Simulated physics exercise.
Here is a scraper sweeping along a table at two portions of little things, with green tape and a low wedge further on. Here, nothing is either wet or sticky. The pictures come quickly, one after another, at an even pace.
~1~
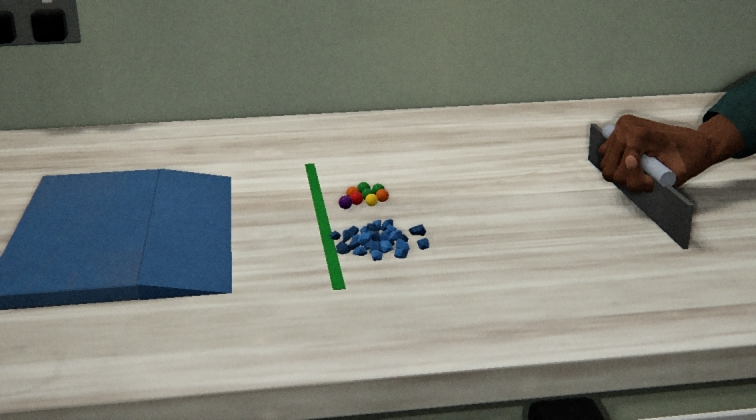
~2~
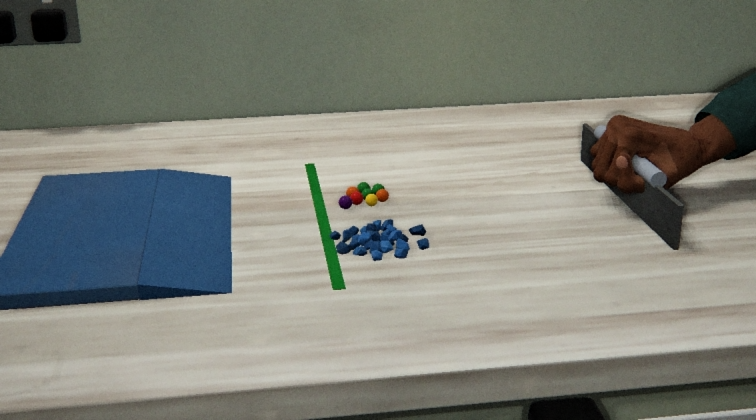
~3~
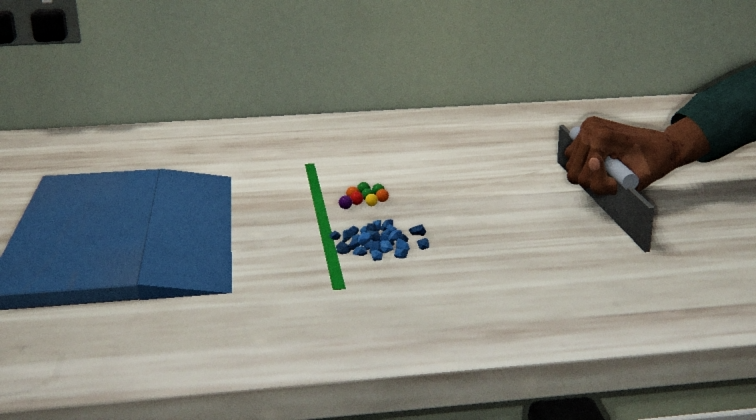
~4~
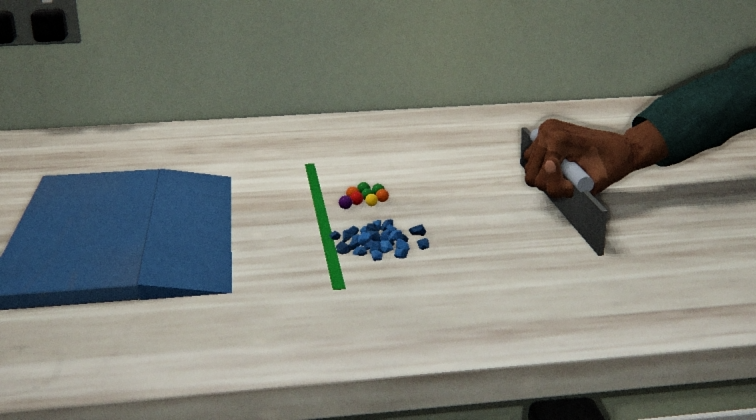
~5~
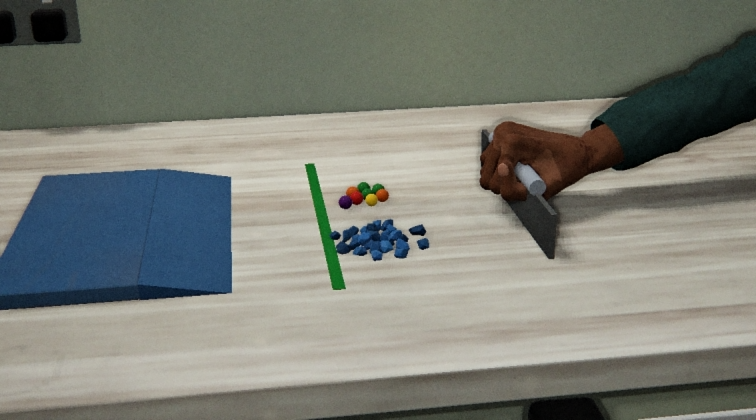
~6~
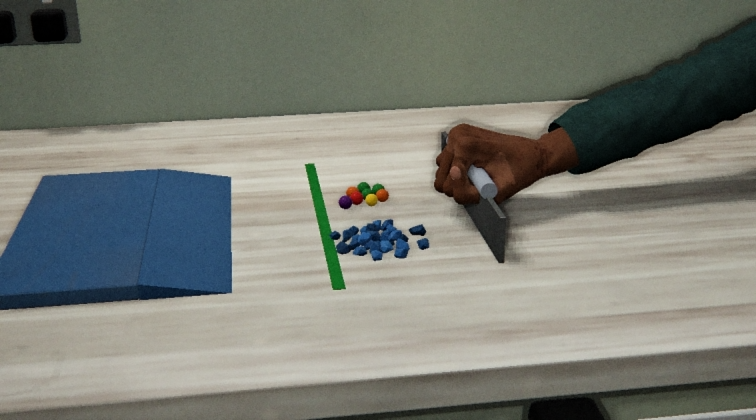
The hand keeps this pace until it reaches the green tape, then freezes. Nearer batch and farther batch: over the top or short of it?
Nearer batch short, farther batch over.
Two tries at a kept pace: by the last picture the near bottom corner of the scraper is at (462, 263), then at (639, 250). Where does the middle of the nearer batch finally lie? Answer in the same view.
First try about (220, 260), second try about (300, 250).
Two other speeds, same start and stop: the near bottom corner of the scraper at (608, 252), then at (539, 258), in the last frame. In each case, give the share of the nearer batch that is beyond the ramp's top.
Roughly 0 percent in the first try and roughly 0 percent in the second.
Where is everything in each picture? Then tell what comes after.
Scraper at (680, 218), at rest; green tape at (311, 169); top of the ramp at (139, 275); nearer batch at (373, 237), some aquarium stones; farther batch at (368, 195), a few gumballs, in the first picture.
Scraper at (671, 219); farther batch at (368, 195), in the second picture.
Scraper at (642, 221); nearer batch at (373, 237), in the third picture.
Scraper at (596, 224); farther batch at (368, 195), in the fourth picture.
Scraper at (547, 228); nearer batch at (373, 237), in the fifth picture.
Scraper at (497, 231); green tape at (311, 169); top of the ramp at (139, 275); nearer batch at (373, 237); farther batch at (368, 195), in the sixth picture.
Then, 0.11 s after the last picture, scraper still moving, near (383, 175); nearer batch all short of the ramp; farther batch all short of the ramp.
Then, 0.25 s after the last picture, scraper stopped at the green tape; nearer batch all short of the ramp; farther batch all short of the ramp.
Then, 0.53 s after the last picture, scraper stopped at the green tape; nearer batch about a third on the ramp, about two thirds short of the ramp; farther batch most past the top, a small part on the ramp.
By the end, scraper stopped at the green tape; nearer batch none past the top, about a third on the ramp, about two thirds short of the ramp; farther batch all past the top.
